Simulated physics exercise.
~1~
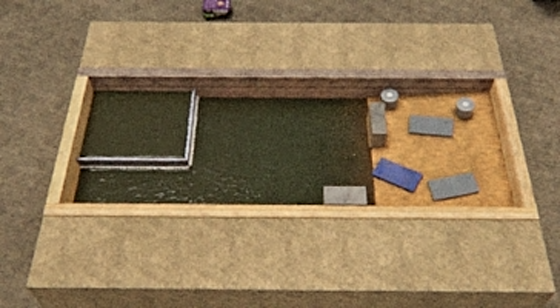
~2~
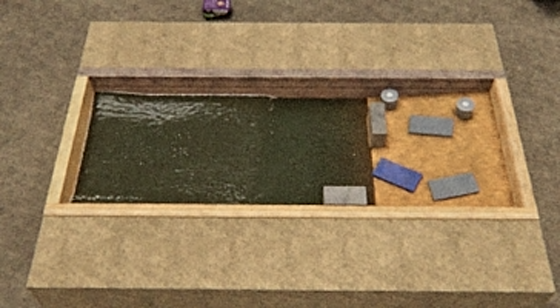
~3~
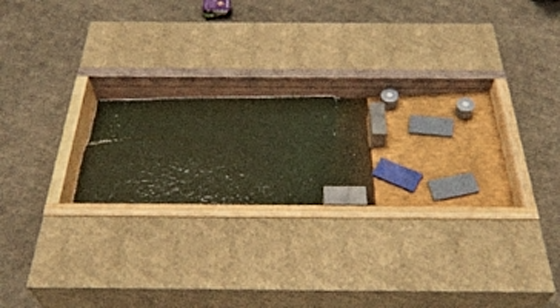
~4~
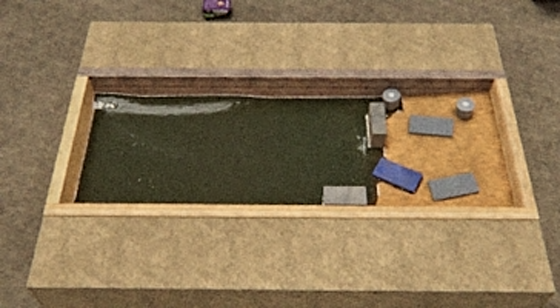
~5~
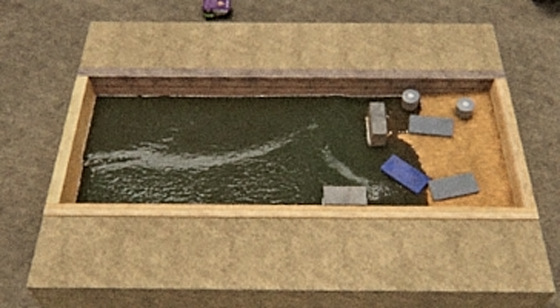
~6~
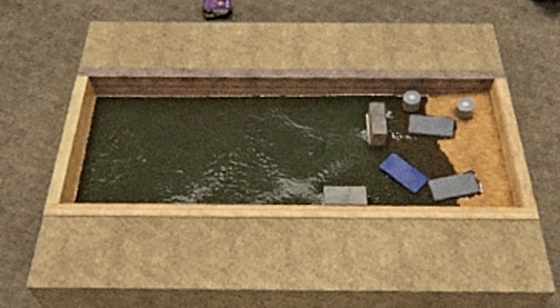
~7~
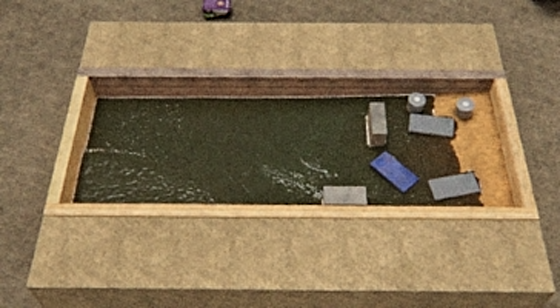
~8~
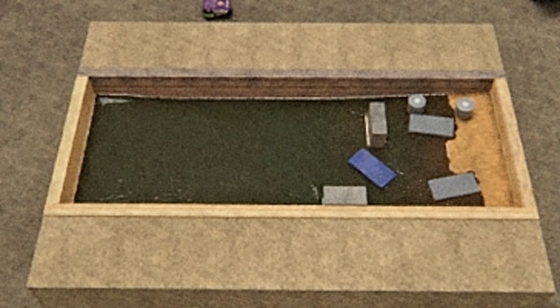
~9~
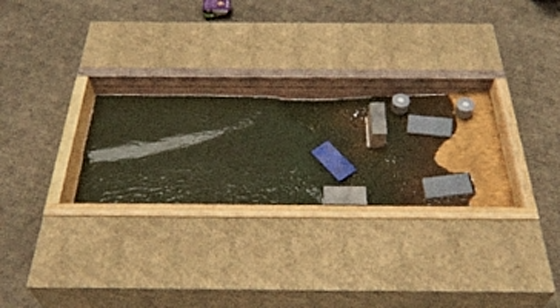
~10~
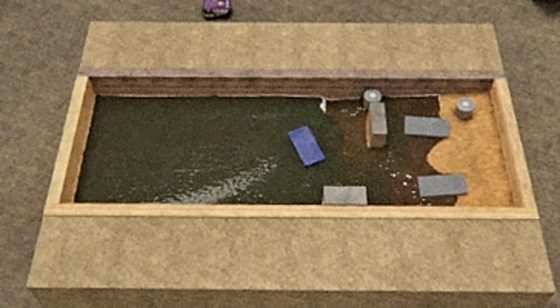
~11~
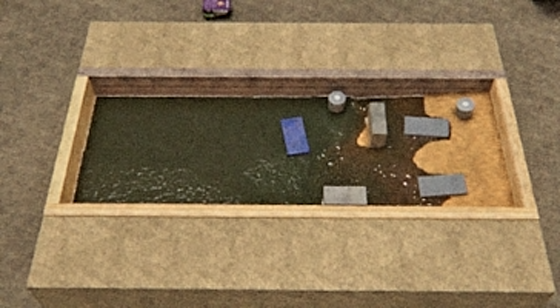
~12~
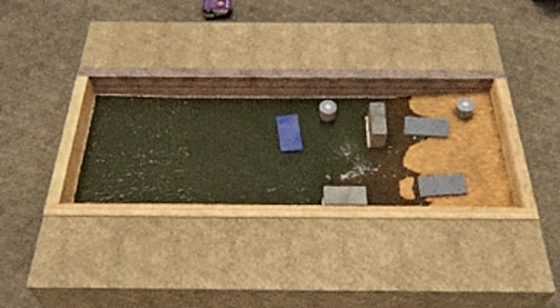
Water surges right over the sand, then draws back, leaving the blue block floating left.
